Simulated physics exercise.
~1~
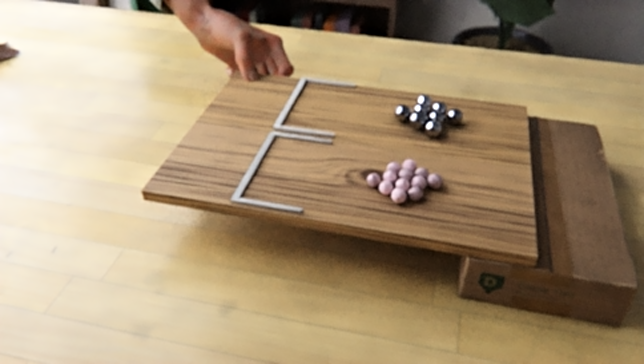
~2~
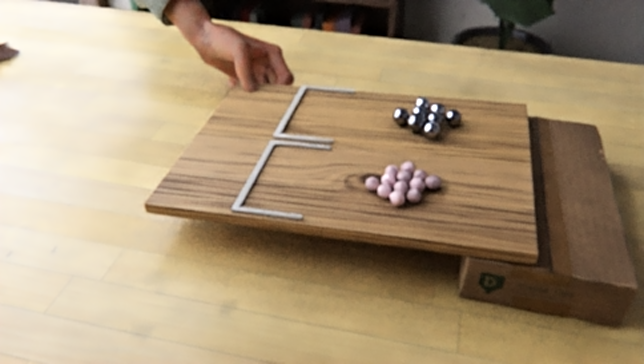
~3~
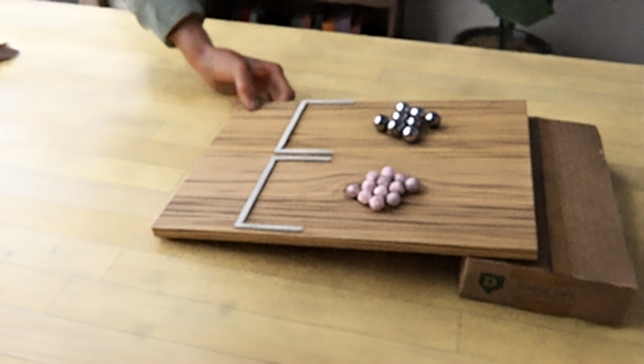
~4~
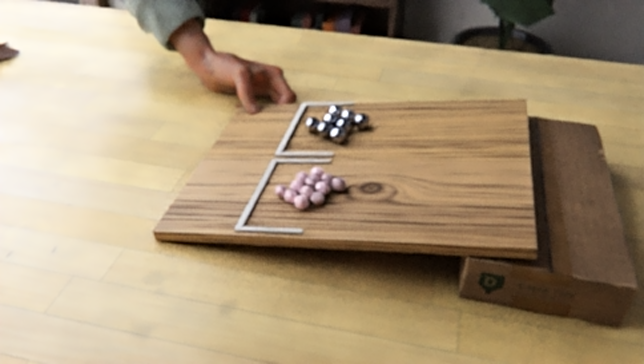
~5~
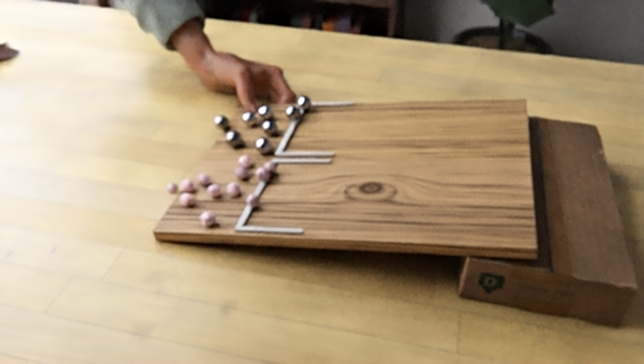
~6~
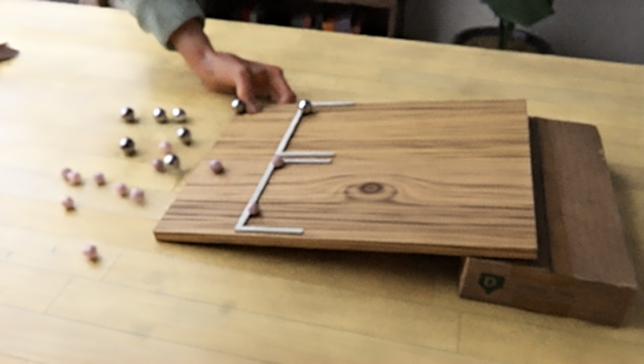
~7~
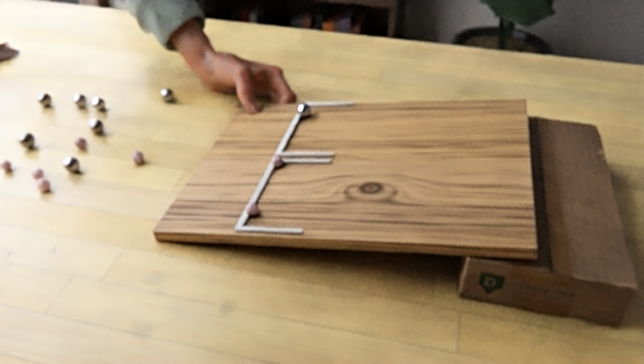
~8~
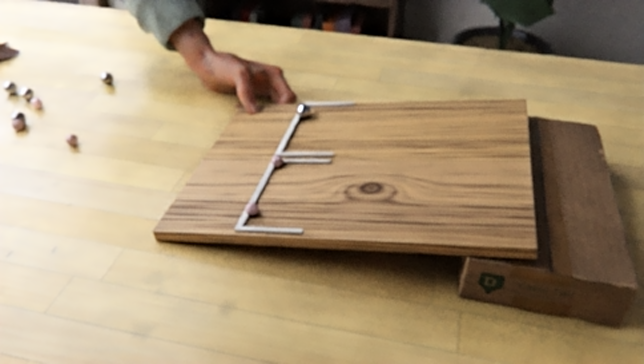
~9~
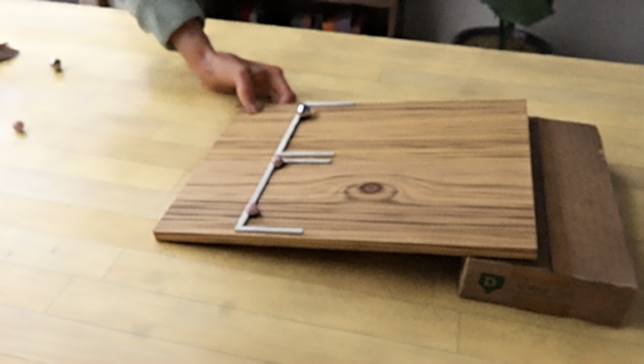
On a pale wooden table, seen from slightly above, a wood-grained board rests with its right end on a brown box while a hand holds its left end. Pink balls sit in a cluster on the near side and shiny silver balls on the far side, with pale strips to their left. The hand lowers the free end, and both clusters slide left down the slope. They reach the strips and most balls spill over, scattering across the table toward the left. At the end, a few balls remain against the strips, and only a couple are still visible on the table.
